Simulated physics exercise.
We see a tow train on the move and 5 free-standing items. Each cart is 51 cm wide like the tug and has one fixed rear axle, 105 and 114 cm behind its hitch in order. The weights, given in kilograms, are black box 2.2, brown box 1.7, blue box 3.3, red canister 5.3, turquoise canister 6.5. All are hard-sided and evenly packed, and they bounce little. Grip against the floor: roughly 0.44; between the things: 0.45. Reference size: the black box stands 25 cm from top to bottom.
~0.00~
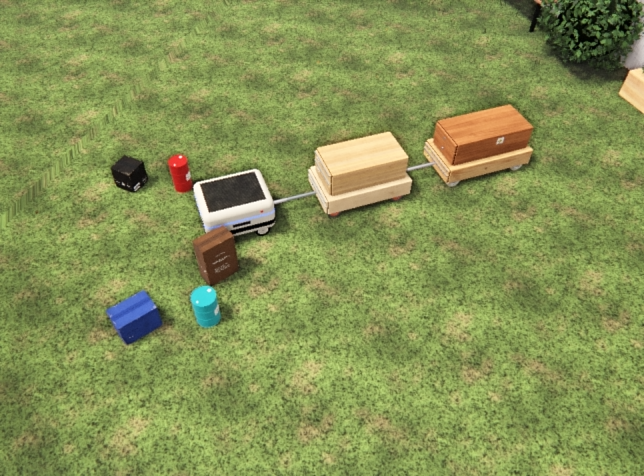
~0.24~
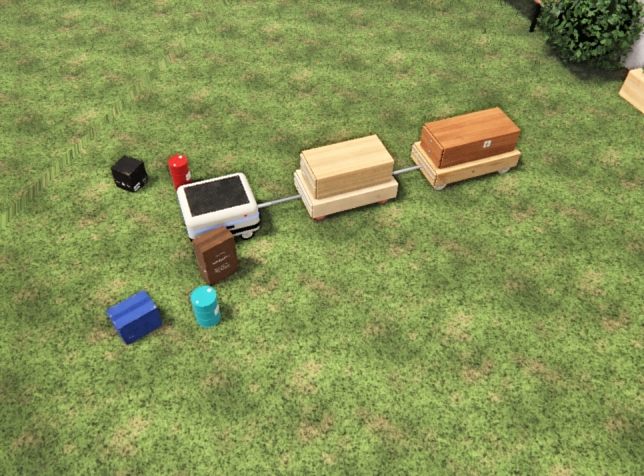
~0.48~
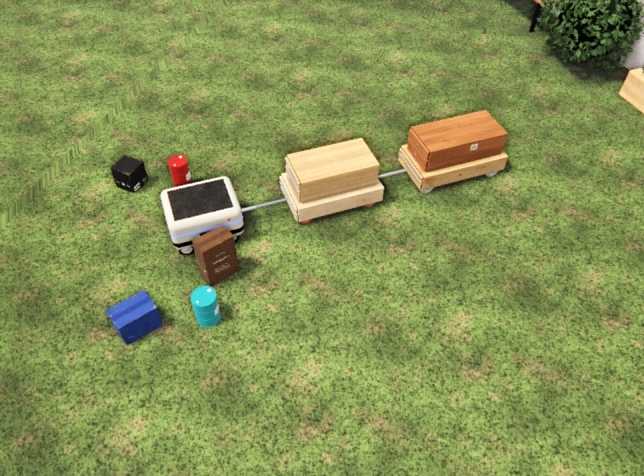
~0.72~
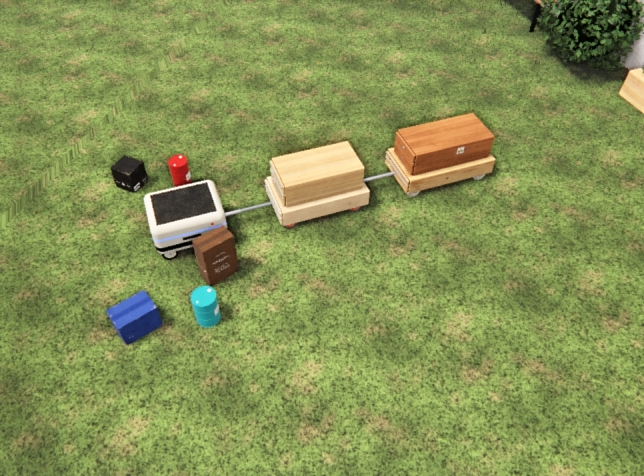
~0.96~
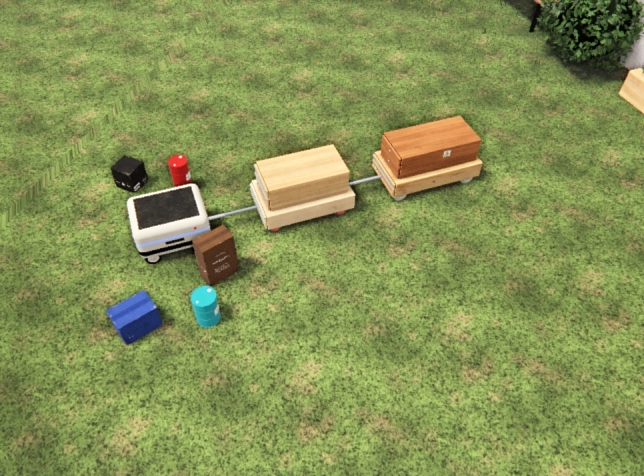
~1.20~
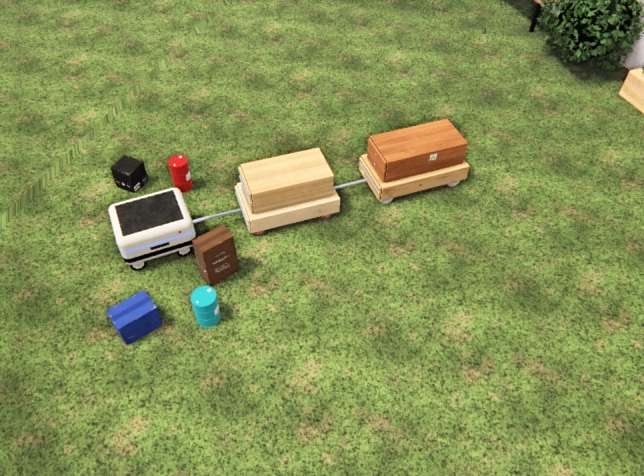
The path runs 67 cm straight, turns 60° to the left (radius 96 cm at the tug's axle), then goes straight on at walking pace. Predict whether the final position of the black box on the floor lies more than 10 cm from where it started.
The black box remains near its start.
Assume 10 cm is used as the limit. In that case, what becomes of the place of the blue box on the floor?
In the end the blue box has moved.
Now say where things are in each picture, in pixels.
In the first picture, tug 0 cm along; black box (130, 174); brown box (217, 256).
In the second picture, tug 15 cm along; red canister (181, 174); turquoise canister (206, 307).
In the third picture, tug 29 cm along; brown box (217, 256); blue box (135, 318).
In the fourth picture, tug 44 cm along; red canister (181, 174); turquoise canister (206, 307).
In the fifth picture, tug 59 cm along; brown box (217, 256); blue box (135, 318).
In the sixth picture, tug 73 cm along; black box (130, 174); red canister (181, 174).
Around 2.40 s, tug 146 cm along.
Around 4.40 s, tug 268 cm along; blue box shifted 16 cm.
Around 5.90 s, tug 360 cm along; blue box shifted 26 cm; brown box shifted 15 cm.
Around 7.10 s, tug 433 cm along; blue box shifted 83 cm; brown box shifted 15 cm.
Finally (8.7 s), not toppled but over 10 cm from the start, brown box and blue box; the other 3 still in place (within 10 cm). Final places as that camera would see them, black box near (130, 174).
